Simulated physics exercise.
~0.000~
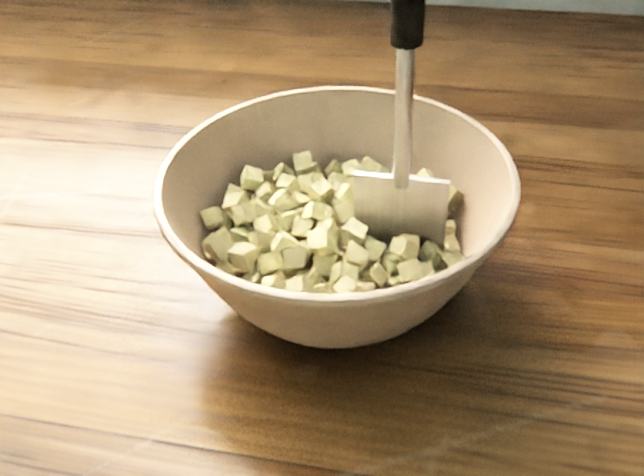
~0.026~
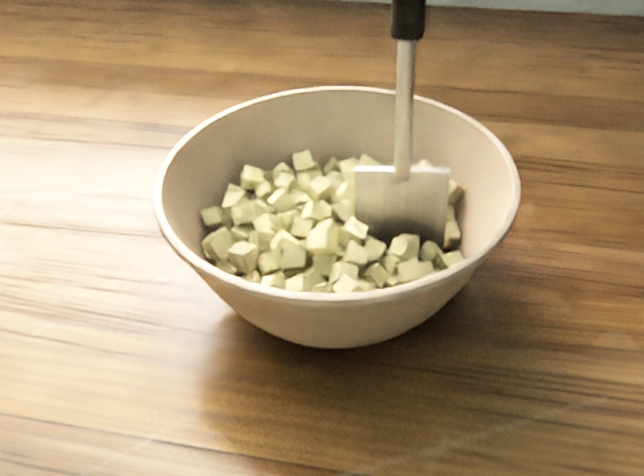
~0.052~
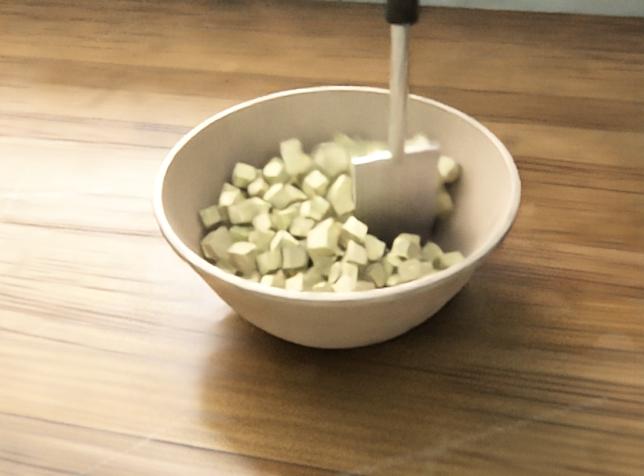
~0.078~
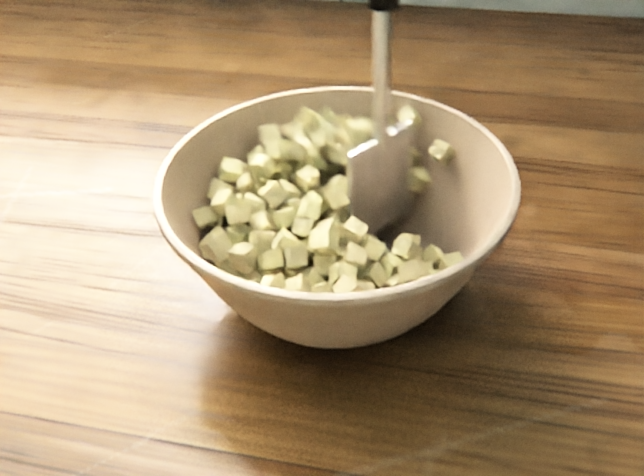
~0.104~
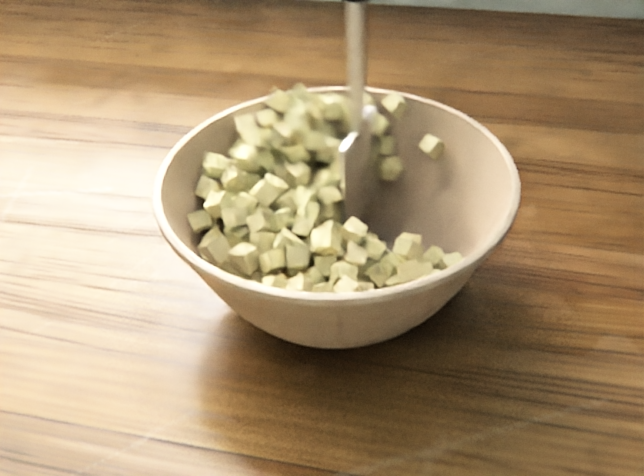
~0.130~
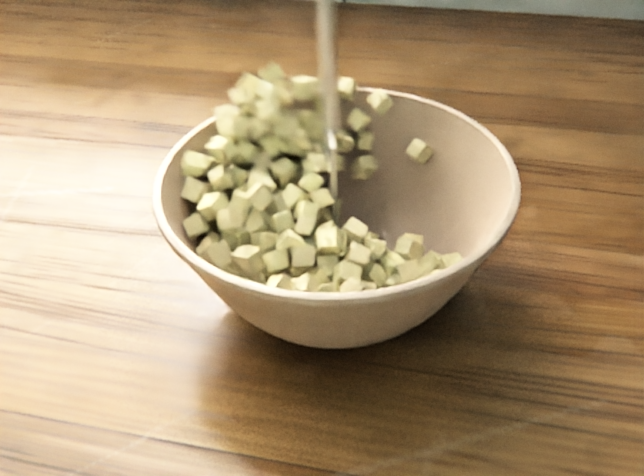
The footage shows a flat metal spatula standing upright in a pale bowl of light green cubes on a wooden table, then sweeping leftward around the far side, pushing the cubes into a rising heap at the back left.
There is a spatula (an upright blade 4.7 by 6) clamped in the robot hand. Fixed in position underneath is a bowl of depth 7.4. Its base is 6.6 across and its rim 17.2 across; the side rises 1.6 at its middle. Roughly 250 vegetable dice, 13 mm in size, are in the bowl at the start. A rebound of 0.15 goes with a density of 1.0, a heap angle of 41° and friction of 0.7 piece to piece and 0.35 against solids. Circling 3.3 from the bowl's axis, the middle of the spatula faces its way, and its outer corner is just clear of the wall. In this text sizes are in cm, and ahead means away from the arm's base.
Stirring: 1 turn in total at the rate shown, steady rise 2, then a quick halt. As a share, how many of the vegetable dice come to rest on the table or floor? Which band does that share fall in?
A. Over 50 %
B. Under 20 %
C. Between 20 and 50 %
The answer is C.
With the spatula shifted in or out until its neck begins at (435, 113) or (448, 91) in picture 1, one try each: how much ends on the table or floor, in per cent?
Roughly 10 % and 0 %.
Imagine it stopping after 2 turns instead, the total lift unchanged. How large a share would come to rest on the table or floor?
Roughly 40 percent would end up there.
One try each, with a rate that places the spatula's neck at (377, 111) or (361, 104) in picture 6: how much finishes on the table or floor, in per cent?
Around 15 and 15 per cent respectively.
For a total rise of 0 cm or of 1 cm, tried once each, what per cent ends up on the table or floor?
About 25 and 25 per cent.
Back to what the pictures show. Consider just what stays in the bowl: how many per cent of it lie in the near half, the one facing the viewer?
I'd put it near 35 per cent.
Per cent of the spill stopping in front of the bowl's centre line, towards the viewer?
That share is about 70 per cent.
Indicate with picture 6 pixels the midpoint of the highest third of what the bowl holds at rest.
Near (399, 188).
After 0.23 s, 200° round, highest piece 11 above the table; 232 in the bowl, 22 in flight or on the tool.
After 0.32 s, 294° round, highest piece 10 above the table; 198 in the bowl, 18 on the table or floor, 38 in flight or on the tool.
After 0.57 s, 0° round, highest piece 8 above the table; 181 in the bowl, 73 on the table or floor.
After 1.27 s, 0° round, highest piece 7 above the table; 181 in the bowl, 73 on the table or floor.
At rest, 181 in the bowl, 73 on the table or floor. That is 29 % on the table or floor.
